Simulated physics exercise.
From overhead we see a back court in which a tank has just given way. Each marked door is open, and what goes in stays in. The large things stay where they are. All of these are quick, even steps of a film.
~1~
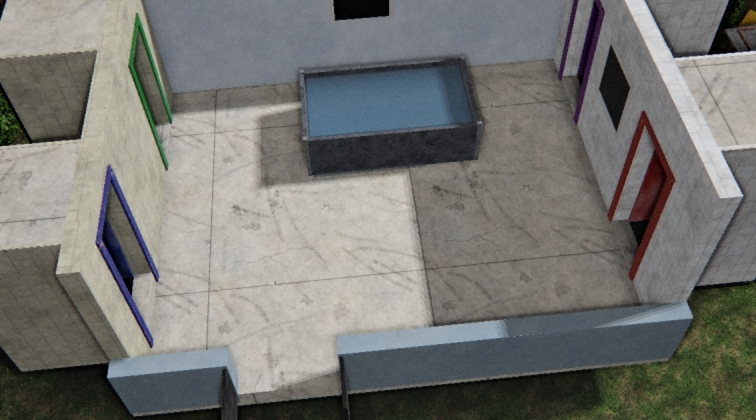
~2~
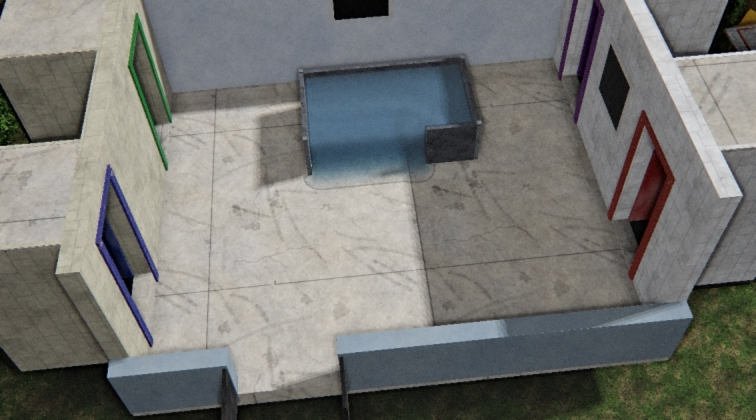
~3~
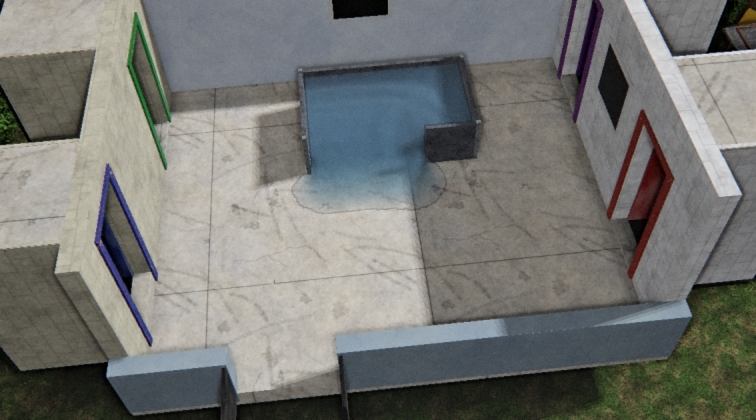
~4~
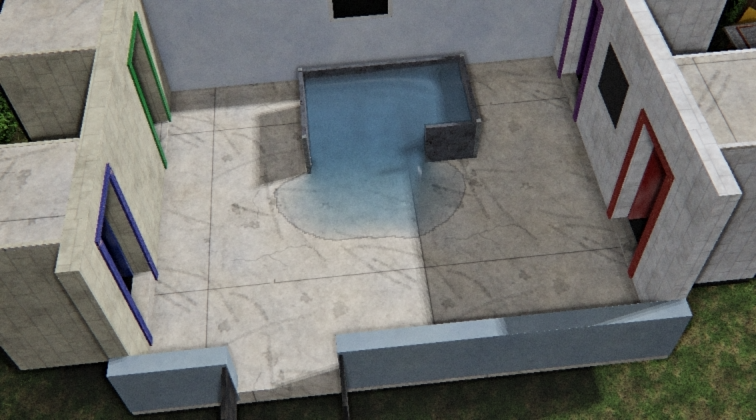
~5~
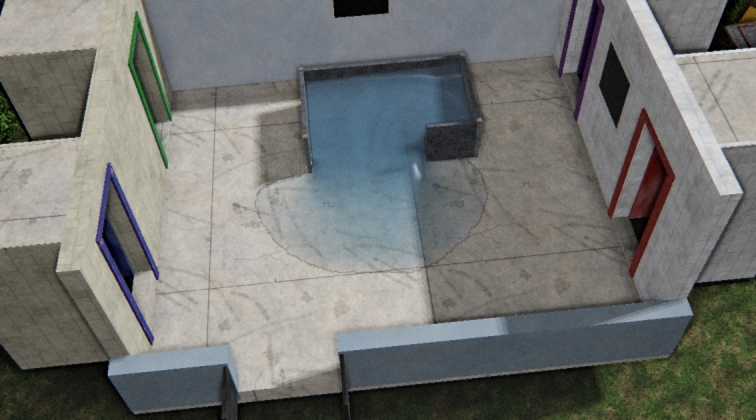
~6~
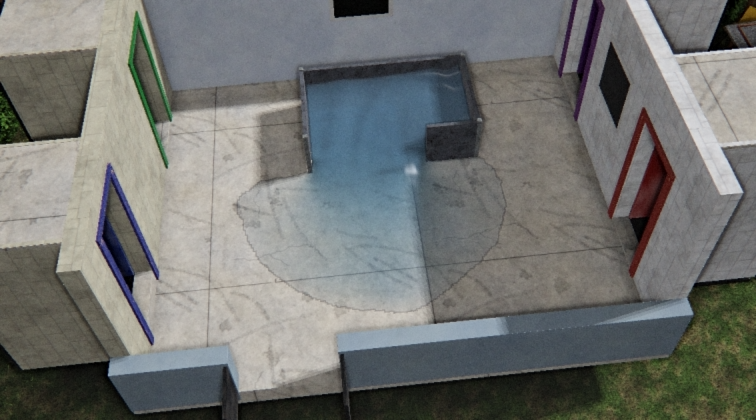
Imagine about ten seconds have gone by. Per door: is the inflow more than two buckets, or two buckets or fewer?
The purple door does not go over two buckets; the blue door does not go over two buckets; the green door does not go over two buckets; the red door goes over two buckets.
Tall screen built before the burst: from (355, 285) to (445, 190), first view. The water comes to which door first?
That would be the blue one.
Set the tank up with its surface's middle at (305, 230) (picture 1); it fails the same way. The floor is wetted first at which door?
The one in blue.
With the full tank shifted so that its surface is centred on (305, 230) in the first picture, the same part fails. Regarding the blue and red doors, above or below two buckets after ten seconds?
Blue door falls short, red door falls short.
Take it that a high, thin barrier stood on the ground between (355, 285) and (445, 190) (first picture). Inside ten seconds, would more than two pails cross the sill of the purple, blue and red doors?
Purple falls short, blue overshoots, red falls short.
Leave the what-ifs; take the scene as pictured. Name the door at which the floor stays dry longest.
I'd go with the green door.
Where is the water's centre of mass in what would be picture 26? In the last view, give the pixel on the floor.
I'd put it at around (386, 245).
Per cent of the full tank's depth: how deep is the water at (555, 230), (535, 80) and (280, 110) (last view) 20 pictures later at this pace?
Going place by place: 4 %, 0 % and 0 %.
A moment on, water covers 40 % of the floor; the purple door not reached, the blue door not reached, the green door not reached, the red door not reached.
Next, water covers 45 % of the floor; the purple door not reached, the blue door wet at the sill, nothing in, the green door not reached, the red door not reached.
Then, water covers 55 % of the floor; the purple door not reached, the blue door wet at the sill, nothing in, the green door not reached, the red door under two buckets in.
Later, water covers 85 % of the floor; the purple door wet at the sill, nothing in, the blue door wet at the sill, nothing in, the green door wet at the sill, nothing in, the red door over two buckets in.
In the end, water covers 100 % of the floor; the purple door wet at the sill, nothing in, the blue door wet at the sill, nothing in, the green door wet at the sill, nothing in, the red door far over two buckets in.
